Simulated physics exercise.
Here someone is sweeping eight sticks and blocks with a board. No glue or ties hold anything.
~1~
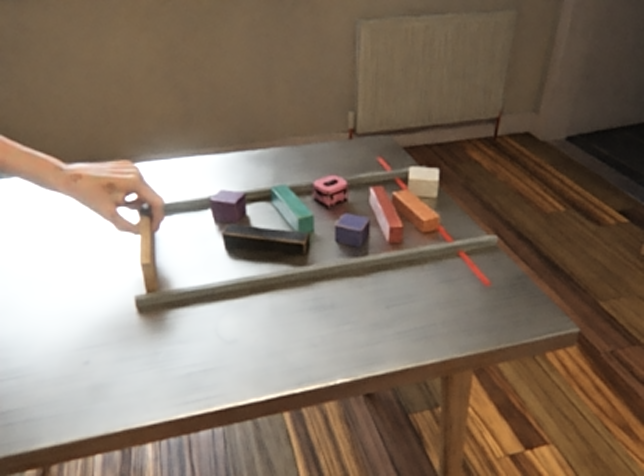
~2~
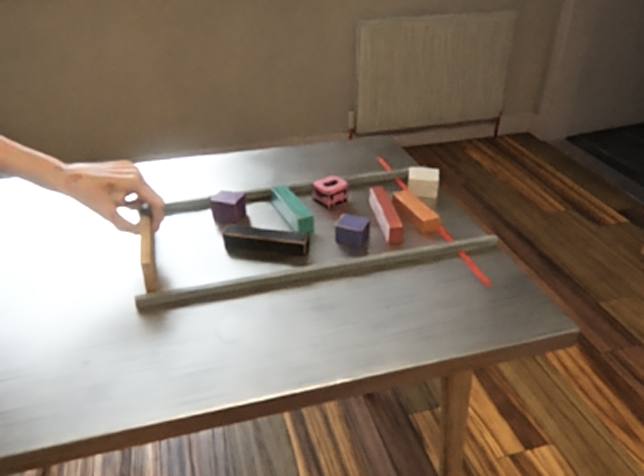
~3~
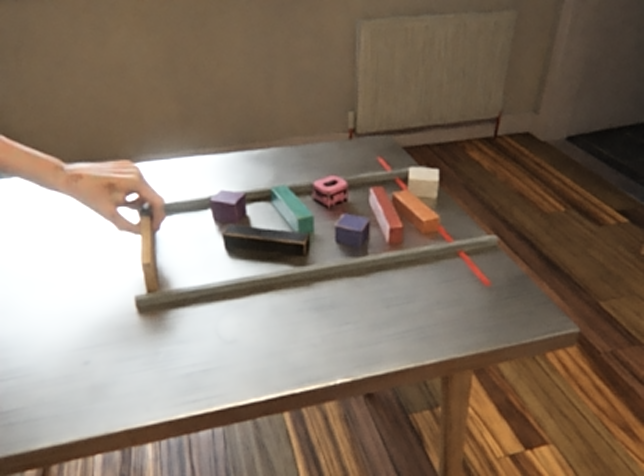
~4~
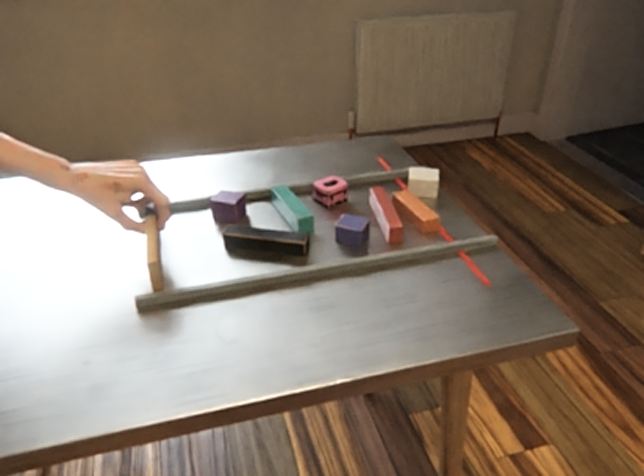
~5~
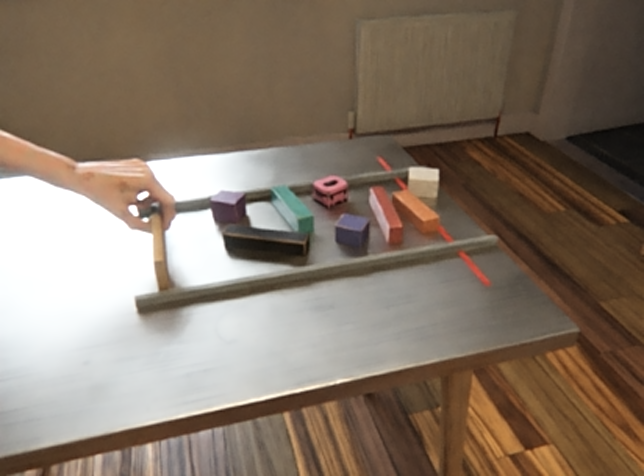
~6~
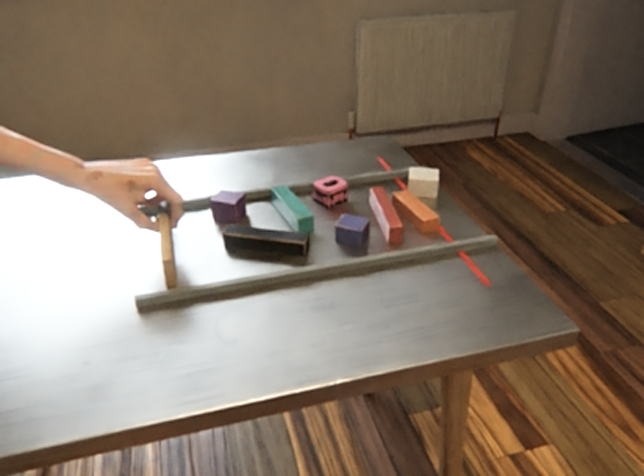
At the start, a hand holds a small wooden board upright at the left end of two rails on a table, with colourful blocks and sticks lying to its right. The hand stays nearly still, then slides the board slightly rightward between the rails, while the blocks remain in place, untouched.
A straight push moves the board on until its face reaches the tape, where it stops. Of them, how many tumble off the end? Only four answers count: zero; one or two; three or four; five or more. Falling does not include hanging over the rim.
The board is going to sweep off three, or four.
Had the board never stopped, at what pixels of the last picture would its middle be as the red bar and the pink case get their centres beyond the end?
Roughly (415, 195); roughly (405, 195).
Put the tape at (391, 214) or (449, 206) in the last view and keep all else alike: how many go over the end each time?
Try by try, 1 and 7.
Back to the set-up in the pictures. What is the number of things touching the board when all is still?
Count recorded: 2.
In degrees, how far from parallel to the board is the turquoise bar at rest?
It works out to near 15°.
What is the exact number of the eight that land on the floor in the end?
4, precisely.
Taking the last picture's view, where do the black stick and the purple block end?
About (446, 218), and about (416, 177).
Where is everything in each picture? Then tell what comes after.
In the first frame, white block (423, 182); orange bar (415, 210); red bar (385, 213); board (148, 234); tape (424, 209).
In the second frame, orange bar (415, 210); purple block (229, 206).
In the third frame, red bar (385, 213); pink case (330, 192).
In the fourth frame, white block (423, 183); board (153, 233).
In the fifth frame, orange bar (415, 210); blue block (352, 231).
In the sixth frame, white block (423, 183); orange bar (415, 210); red bar (385, 213); board (166, 232); tape (424, 209).
Soon after, none off yet; white block at rest near (423, 183); orange bar at rest near (415, 210); red bar at rest near (385, 213).
At rest, the number that fall off is three or four; fallen, pink case, red bar, orange bar and white block.
